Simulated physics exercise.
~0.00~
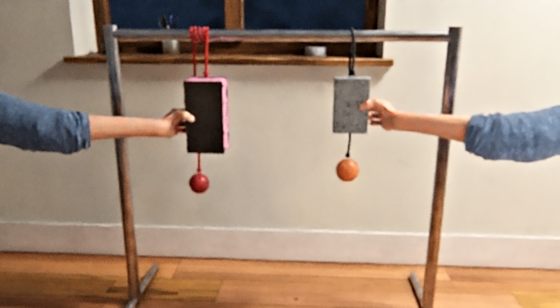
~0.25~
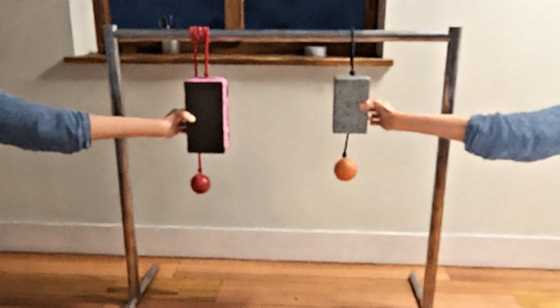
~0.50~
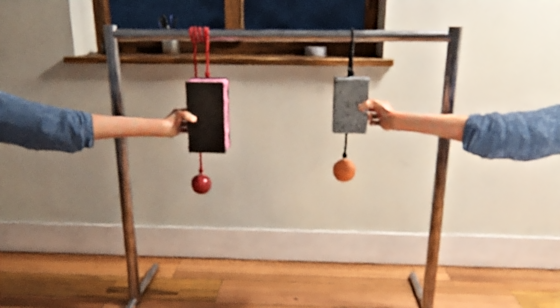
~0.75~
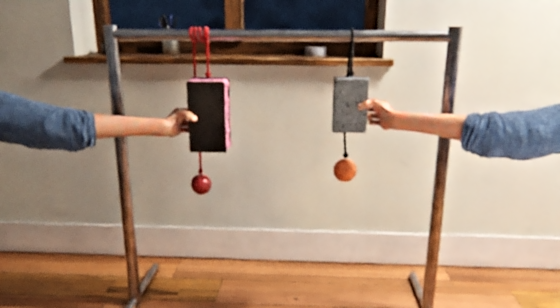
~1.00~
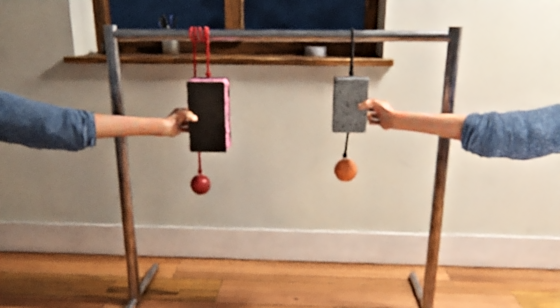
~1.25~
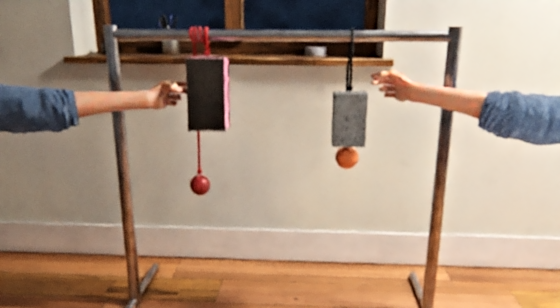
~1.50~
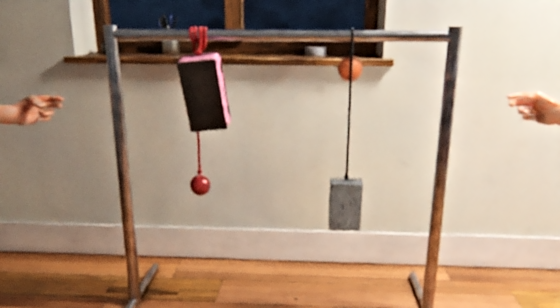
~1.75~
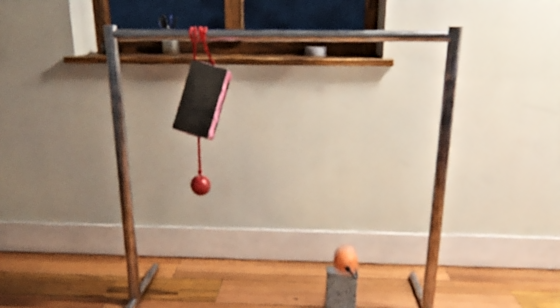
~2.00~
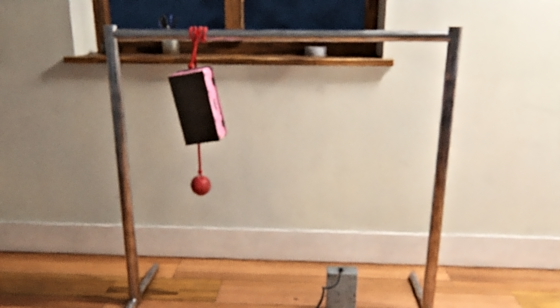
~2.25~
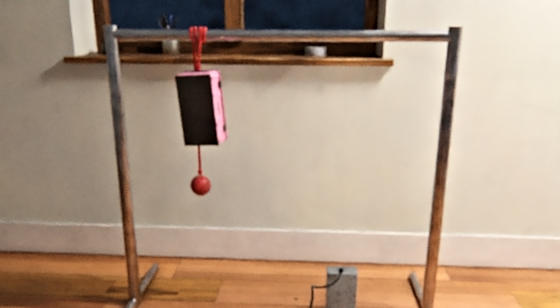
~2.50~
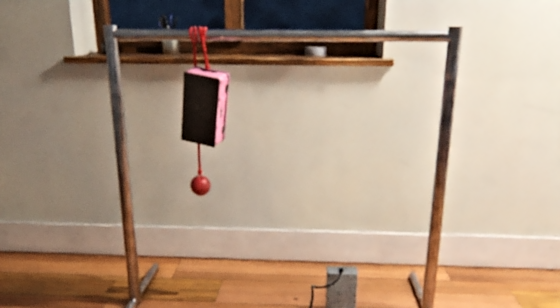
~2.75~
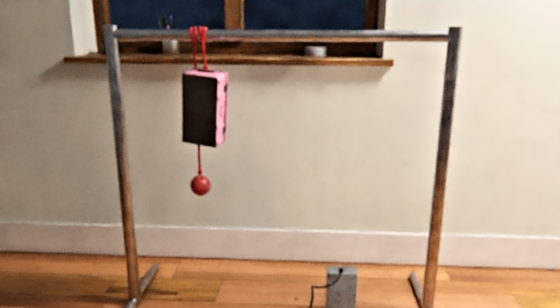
In a room with a wooden floor and a dark window, a metal bar stands on two posts, with a pink and black case hanging on red cord at left and a grey paver on dark cord at right. A red ball hangs below the case and an orange one below the paver, while a hand steadies each block. Both hands let go and draw back out of view. The paver drops as the orange ball shoots up toward the bar, then both fall to the floor. The case rises slightly, tilts and sways, then settles, still hanging above its red ball.
